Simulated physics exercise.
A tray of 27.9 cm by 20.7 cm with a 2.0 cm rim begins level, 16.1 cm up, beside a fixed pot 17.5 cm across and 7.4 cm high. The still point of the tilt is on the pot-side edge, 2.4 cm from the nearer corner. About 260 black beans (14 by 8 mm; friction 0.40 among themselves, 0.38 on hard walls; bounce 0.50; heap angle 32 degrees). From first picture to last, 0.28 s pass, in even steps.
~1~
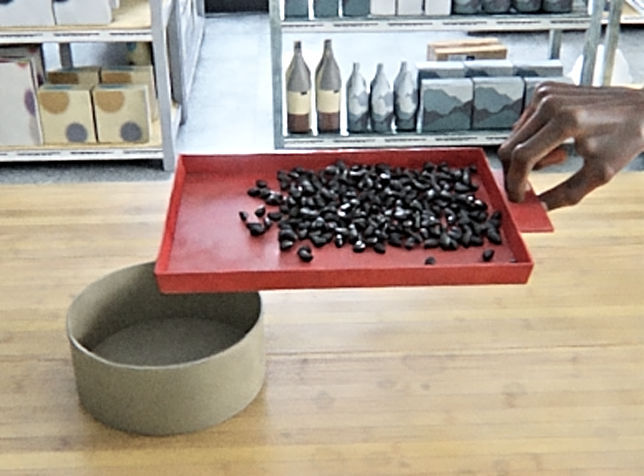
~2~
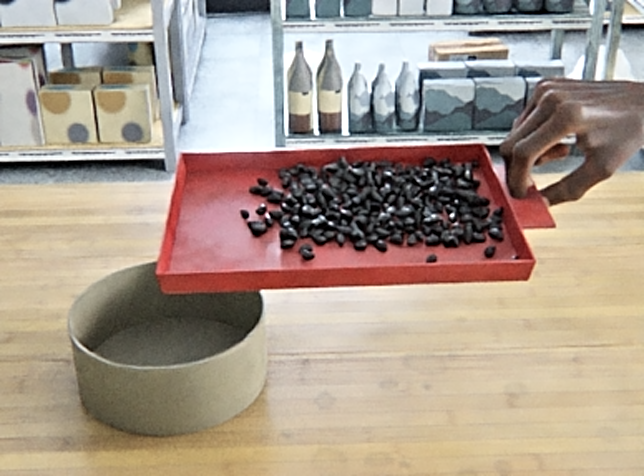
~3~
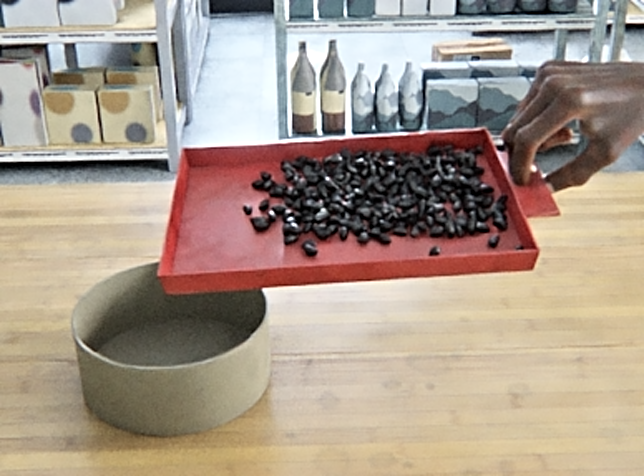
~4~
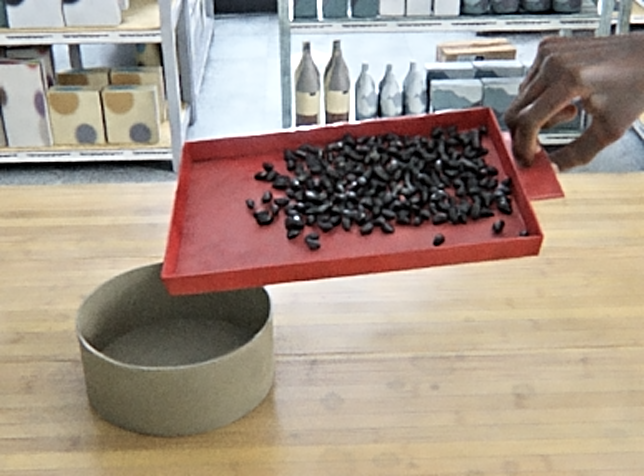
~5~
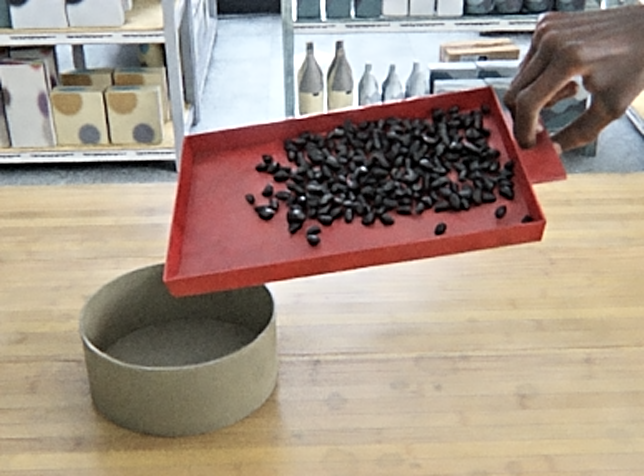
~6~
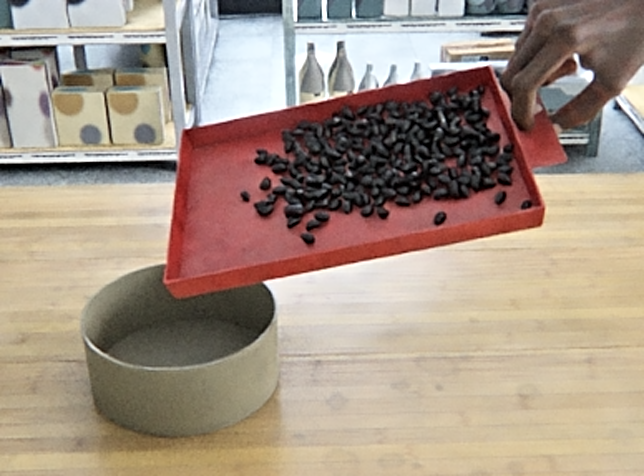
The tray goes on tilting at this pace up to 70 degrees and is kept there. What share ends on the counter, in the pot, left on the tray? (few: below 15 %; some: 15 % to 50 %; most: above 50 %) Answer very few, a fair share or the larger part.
On the counter: The larger part; in the pot: Very few; left on the tray: A fair share.
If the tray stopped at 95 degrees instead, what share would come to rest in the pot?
Then about 0 per cent.
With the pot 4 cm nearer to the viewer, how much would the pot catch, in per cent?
Then about 15 per cent.
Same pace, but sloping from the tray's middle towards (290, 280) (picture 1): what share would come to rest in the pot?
About 0 per cent.
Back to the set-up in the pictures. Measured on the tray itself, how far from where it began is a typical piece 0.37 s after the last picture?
Roughly 9 cm.
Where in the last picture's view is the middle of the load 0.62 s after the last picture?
At about (174, 254).
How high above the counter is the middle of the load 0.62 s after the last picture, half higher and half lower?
Some 20 cm.
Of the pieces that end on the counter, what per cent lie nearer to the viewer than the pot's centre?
Roughly 100 per cent.
Then, 0.37 s after the last picture, tilt 42 degrees; the tray holds 100 %, the pot 0 %.
Then, 0.62 s after the last picture, tilt 59 degrees; the tray holds 80 %, the pot 0 %.
Then, 0.98 s after the last picture, tilt 70 degrees; the tray holds 35 %, the pot 0 %.
In the end, counter 70 %, pot 0 %, tray 30 %.
